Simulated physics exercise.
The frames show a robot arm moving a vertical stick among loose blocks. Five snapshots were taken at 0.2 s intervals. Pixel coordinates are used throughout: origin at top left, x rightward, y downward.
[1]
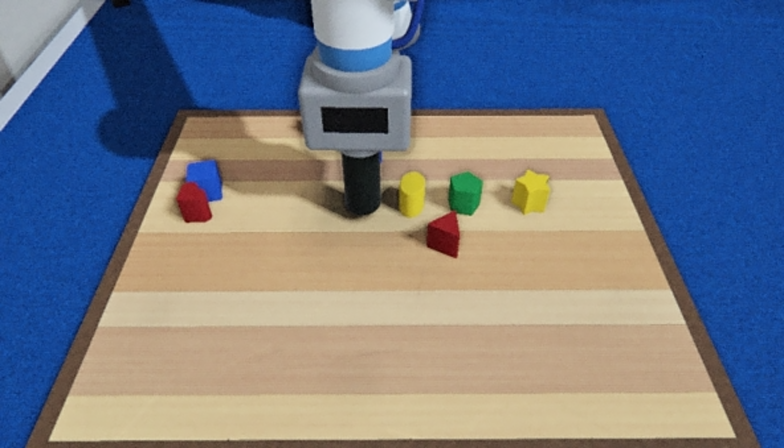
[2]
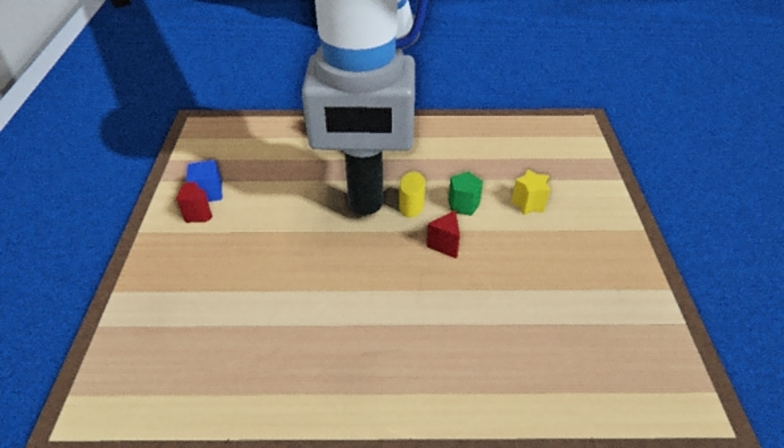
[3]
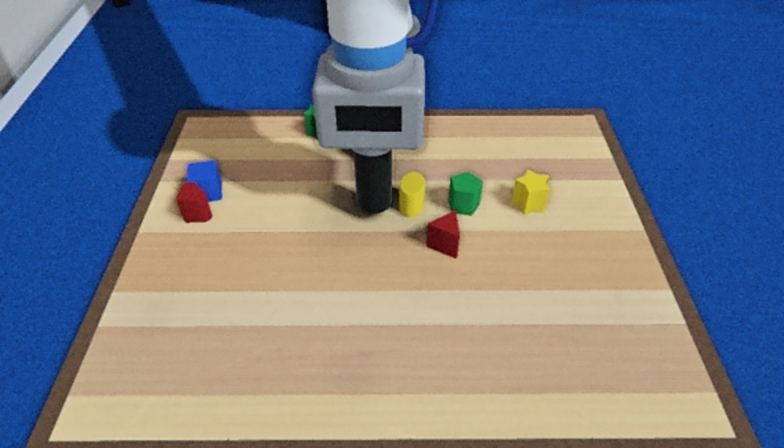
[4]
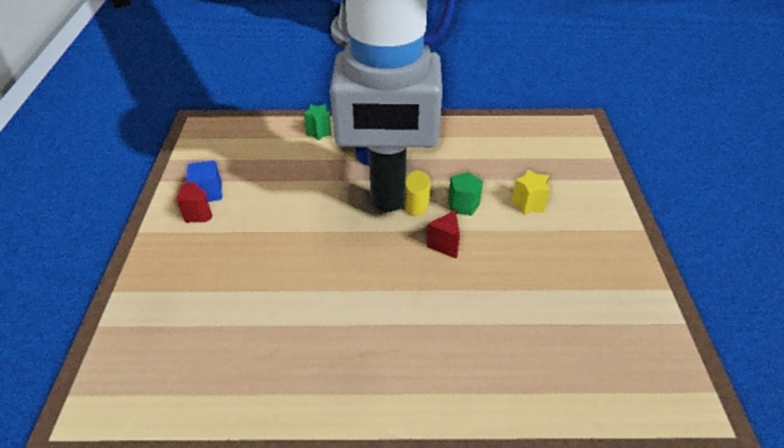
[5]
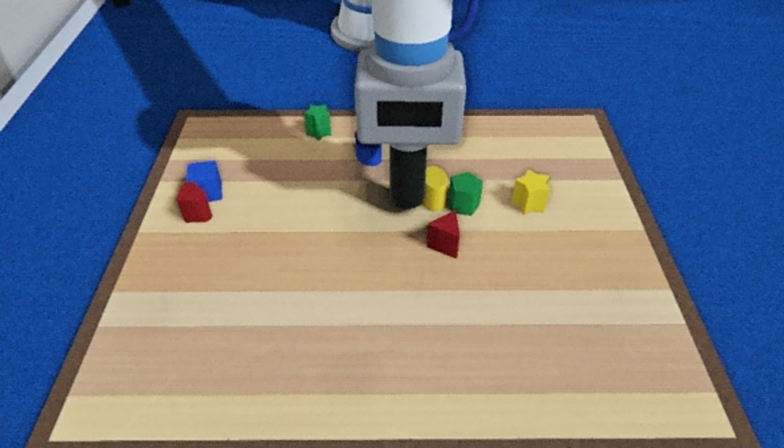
On a striped wooden board, a robot arm's black stick pushes a yellow block right.
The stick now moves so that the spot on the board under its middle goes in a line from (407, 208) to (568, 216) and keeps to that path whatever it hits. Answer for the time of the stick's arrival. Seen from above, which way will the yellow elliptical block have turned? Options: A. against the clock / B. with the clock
A (against the clock)
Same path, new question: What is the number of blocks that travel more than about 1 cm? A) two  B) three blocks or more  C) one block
B (three blocks or more)
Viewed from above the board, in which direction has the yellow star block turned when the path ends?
Overhead view: Clockwise.
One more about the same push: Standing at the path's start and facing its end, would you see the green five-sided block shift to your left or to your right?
It goes toward the left-hand side.
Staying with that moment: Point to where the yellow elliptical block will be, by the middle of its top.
Close to (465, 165).
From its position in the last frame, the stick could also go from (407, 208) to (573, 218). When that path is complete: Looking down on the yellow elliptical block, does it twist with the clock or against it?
Looking down on the board, it turns counter-clockwise.
What follows on the original path. One third of the way, stick at (463, 201); yellow elliptical block at (465, 167), turned 70° anticlockwise; green five-sided block at (495, 179), turned 45° clockwise.
Two thirds of the way, stick at (516, 203); yellow elliptical block at (465, 167), turned 70° anticlockwise; green five-sided block at (528, 170), turned 15° clockwise; yellow star block at (557, 178), turned 60° clockwise.
At the end, stick at (571, 206); yellow elliptical block at (465, 167), turned 70° anticlockwise; red triangular piece not moved; green five-sided block at (530, 168); yellow star block at (578, 173), turned 30° clockwise.
